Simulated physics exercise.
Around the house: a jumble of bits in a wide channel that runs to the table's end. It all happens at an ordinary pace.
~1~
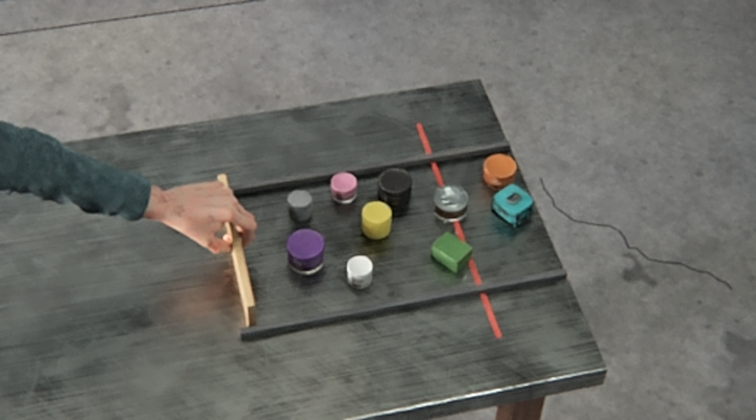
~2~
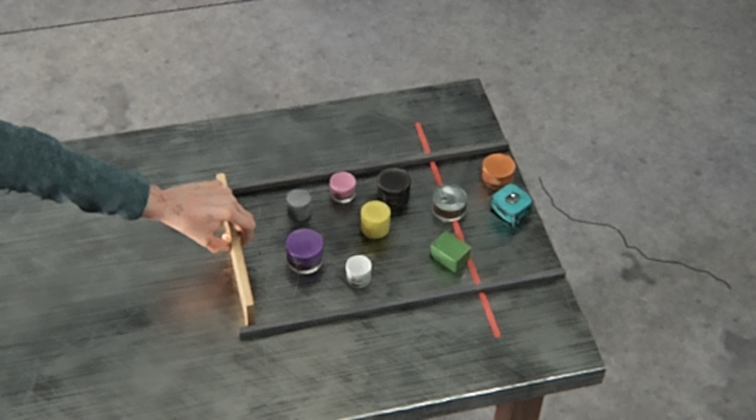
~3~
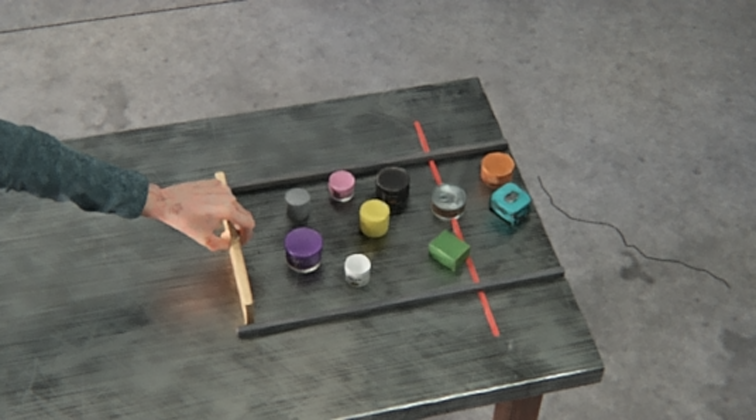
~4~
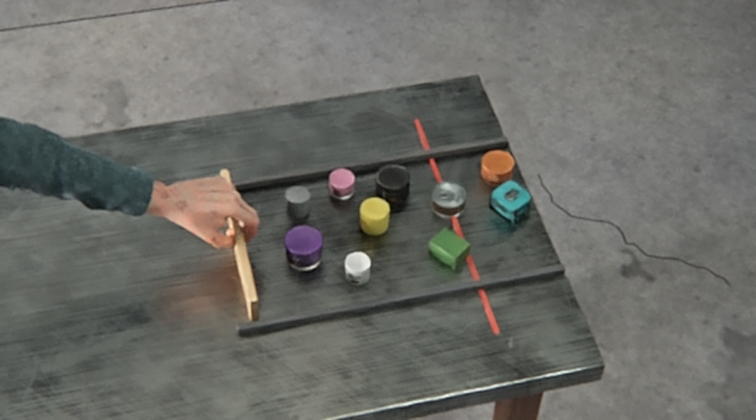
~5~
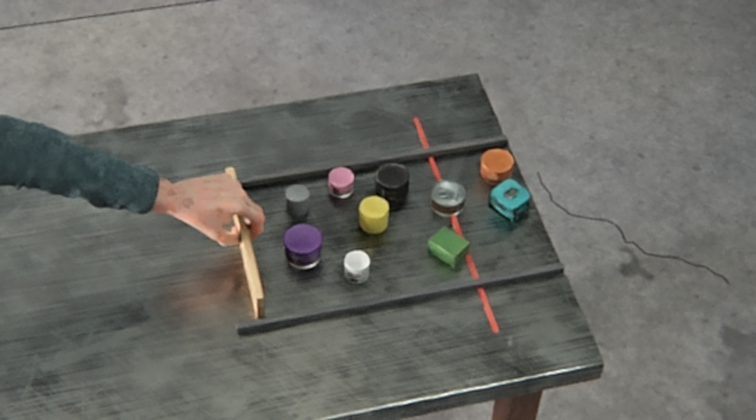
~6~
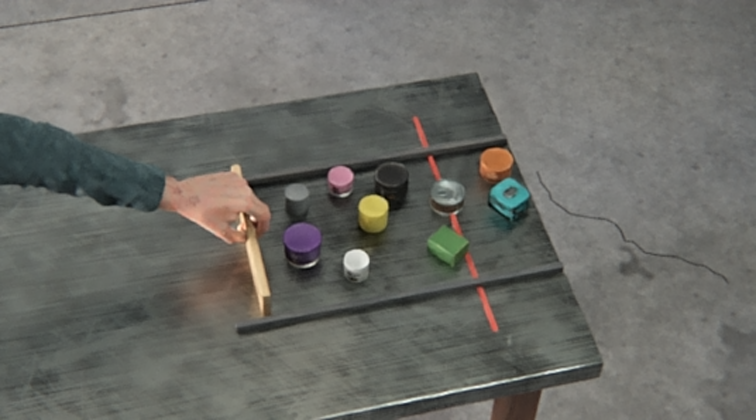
Wooden board held upright by a hand edging slightly right behind small colourful containers, which stay still on a dark table.
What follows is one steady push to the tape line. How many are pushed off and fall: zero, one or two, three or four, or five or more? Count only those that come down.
The number that fall off is zero.
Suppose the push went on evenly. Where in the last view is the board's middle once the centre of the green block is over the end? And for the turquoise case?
About (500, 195), and (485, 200) for the other.
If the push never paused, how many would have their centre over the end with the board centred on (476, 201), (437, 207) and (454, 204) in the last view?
The counts: 1, 0 and 0.
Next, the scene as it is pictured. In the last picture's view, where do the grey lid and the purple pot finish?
About (452, 176), and the other about (475, 217).
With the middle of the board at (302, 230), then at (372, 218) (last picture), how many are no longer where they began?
2 and 6.
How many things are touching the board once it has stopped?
In contact: 5.
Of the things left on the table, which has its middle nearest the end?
That is the orange tub.
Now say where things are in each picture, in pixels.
Orange tub (500, 172); turquoise case (513, 206); brown tin (450, 203); board (237, 249); tape (456, 223), in the first frame.
Turquoise case (511, 205); yellow lid (375, 220), in the second frame.
Brown tin (448, 201); pink tin (342, 186), in the third frame.
Orange tub (498, 168); black tub (393, 184), in the fourth frame.
Turquoise case (510, 201); green block (449, 247), in the fifth frame.
Orange tub (496, 166); turquoise case (509, 200); brown tin (447, 197); board (251, 239); tape (453, 216), in the sixth frame.
Soon after, none off yet; orange tub at rest near (496, 166); turquoise case at rest near (509, 200); brown tin at rest near (447, 197).
After that, none off yet; orange tub at rest near (496, 166); turquoise case at rest near (509, 200); brown tin moving near (455, 197).
In the end, the number that fall off is zero.
